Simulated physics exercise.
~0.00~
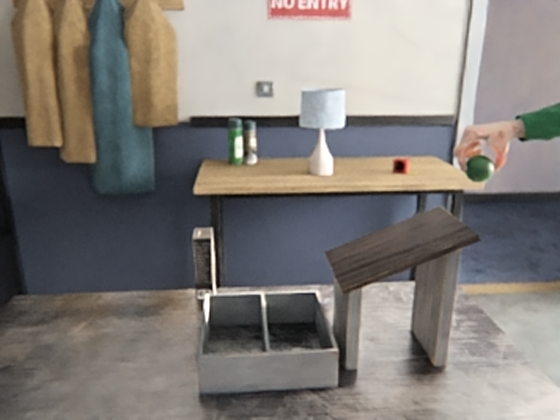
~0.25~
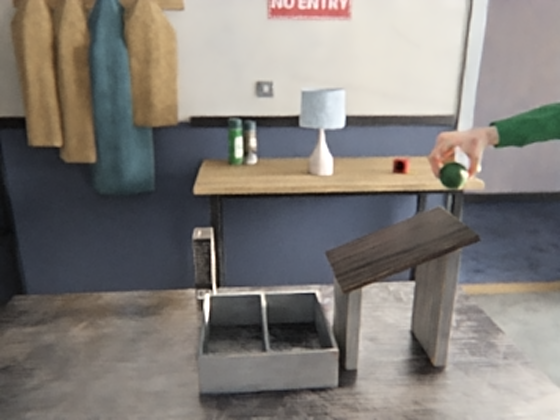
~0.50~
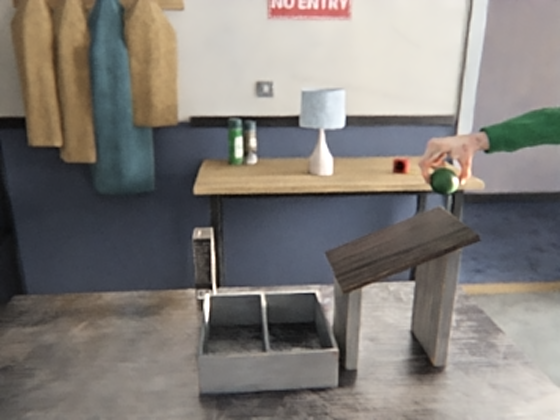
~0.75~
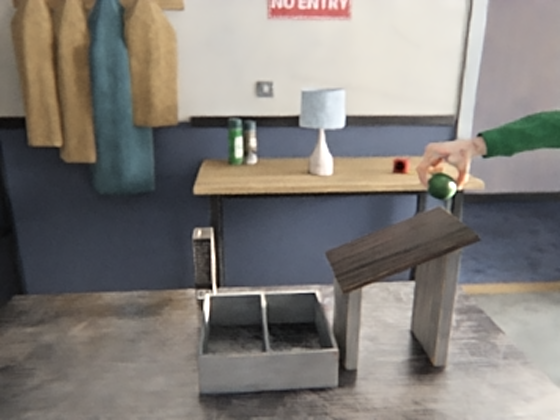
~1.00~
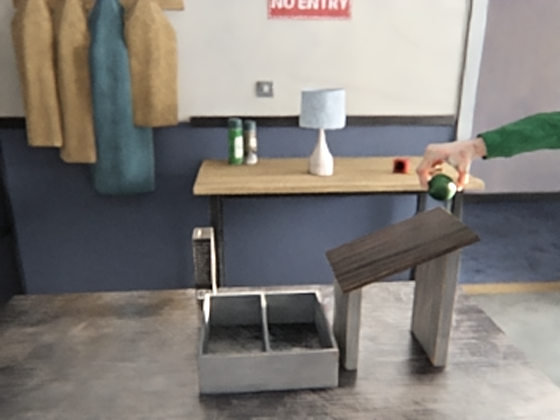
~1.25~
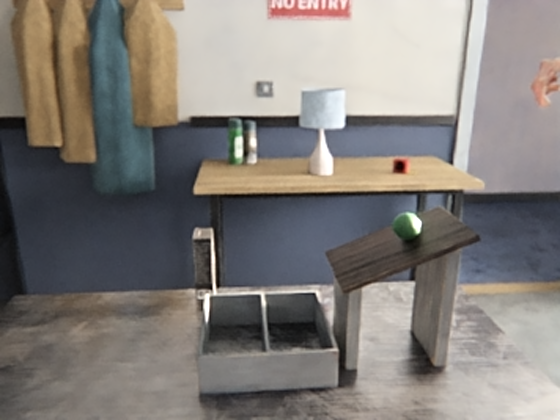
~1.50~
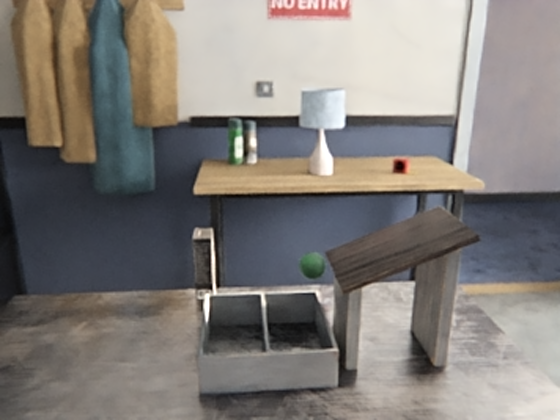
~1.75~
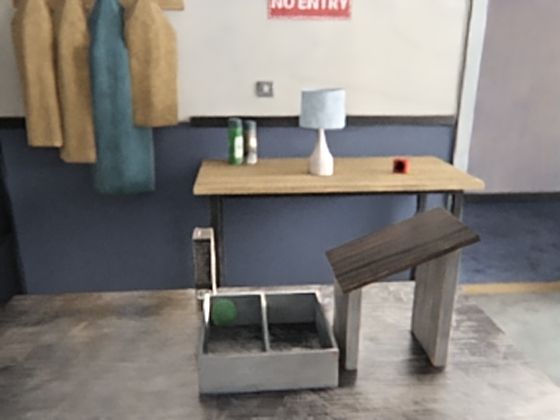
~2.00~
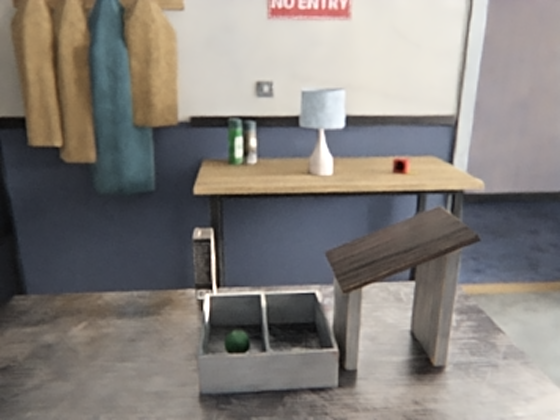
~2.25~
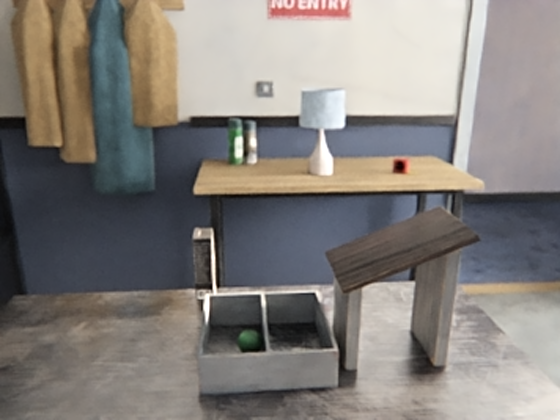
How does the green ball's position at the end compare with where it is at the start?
At the start the green ball is held by a hand up at the right, above and beyond the sloped board. At the end it is much lower and to the left, resting in the left bay of the tray, the one farther from the board.
